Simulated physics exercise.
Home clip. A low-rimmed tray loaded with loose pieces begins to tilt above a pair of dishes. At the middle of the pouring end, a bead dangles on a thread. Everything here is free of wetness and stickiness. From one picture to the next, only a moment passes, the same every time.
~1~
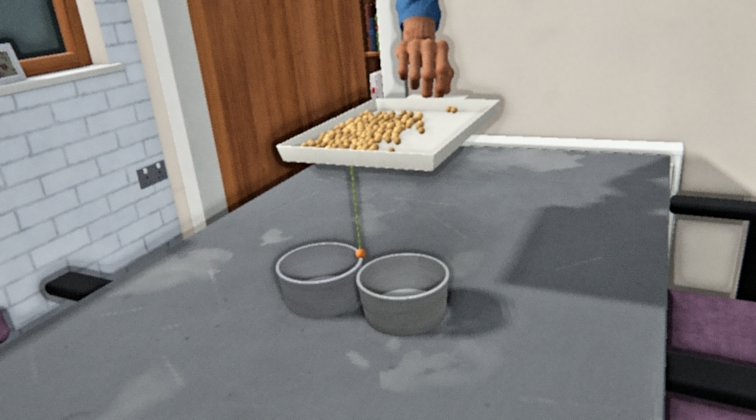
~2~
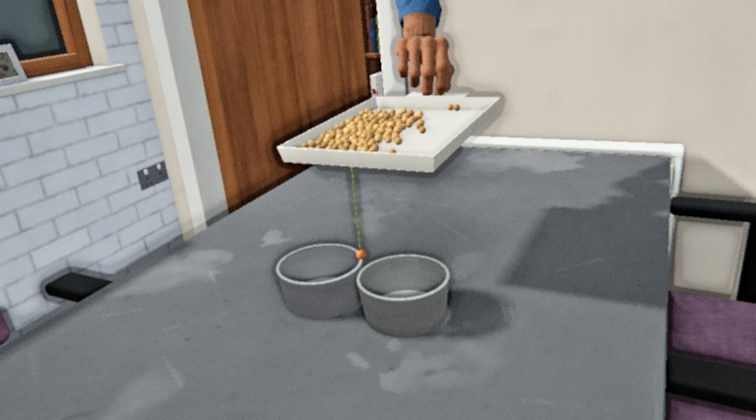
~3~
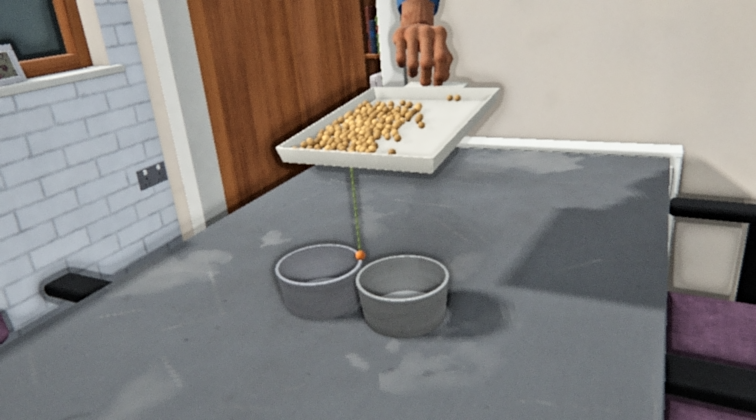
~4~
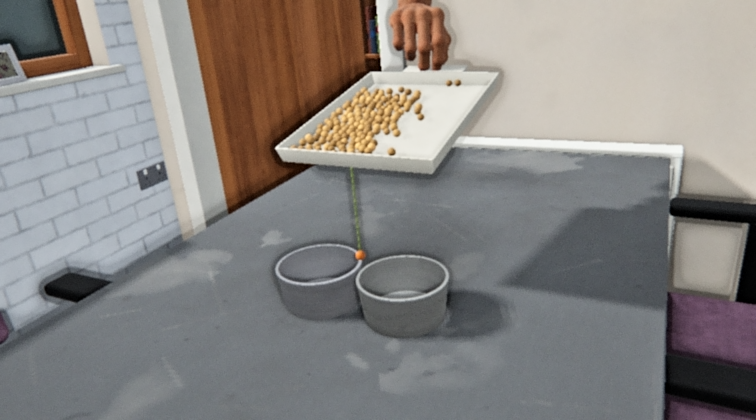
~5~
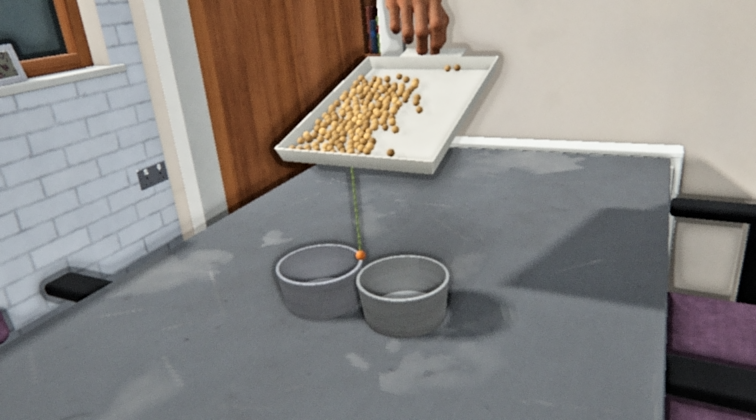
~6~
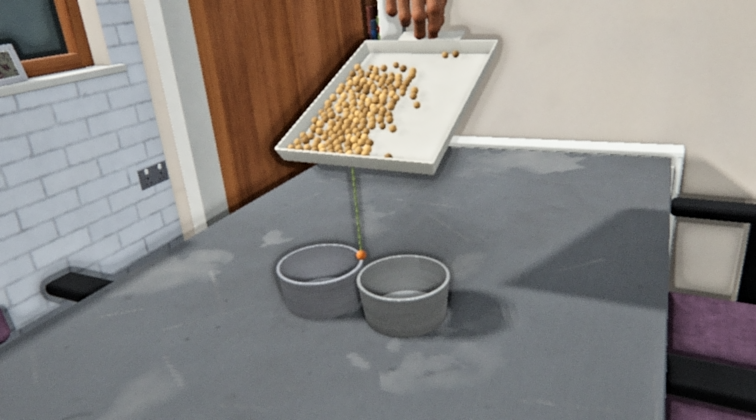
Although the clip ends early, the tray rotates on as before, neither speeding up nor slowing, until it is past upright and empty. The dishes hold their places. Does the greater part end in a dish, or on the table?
Looks like most of the load ends up spilled, you see.
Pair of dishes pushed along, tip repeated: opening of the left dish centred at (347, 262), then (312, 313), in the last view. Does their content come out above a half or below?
The pair would catch the lesser share the first time and the lesser share the second time.
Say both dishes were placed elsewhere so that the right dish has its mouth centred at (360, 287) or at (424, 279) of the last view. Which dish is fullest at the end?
In the first position the right of the two, in the second the right of the two.
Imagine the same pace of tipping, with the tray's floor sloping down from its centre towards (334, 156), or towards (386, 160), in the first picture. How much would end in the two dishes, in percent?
In turn, 60 percent and then 50 percent.
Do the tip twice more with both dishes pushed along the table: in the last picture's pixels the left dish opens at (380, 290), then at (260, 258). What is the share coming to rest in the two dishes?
Close to 60 in a hundred, then close to 30 in a hundred.
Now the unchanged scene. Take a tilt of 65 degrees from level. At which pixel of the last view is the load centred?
The load is centred near (350, 151).
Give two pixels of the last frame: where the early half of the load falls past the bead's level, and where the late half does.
Near (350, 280) to start, and near (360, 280) afterwards.
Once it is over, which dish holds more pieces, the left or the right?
It is the right one.
Just after the last frame, tray tipped steeply; the larger part on the tray; about a tenth in the air.
A moment on, tray tipped past a quarter turn; about a tenth on the tray; roughly a quarter in the right dish; about a tenth in the left dish; roughly half outside both; roughly a quarter in the air.
Further on, tray tipped past a quarter turn; roughly a quarter in the right dish; about a tenth in the left dish; roughly two thirds outside both.
When it is over, tray tipped past a quarter turn; roughly a quarter in the right dish; about a tenth in the left dish; roughly two thirds outside both.
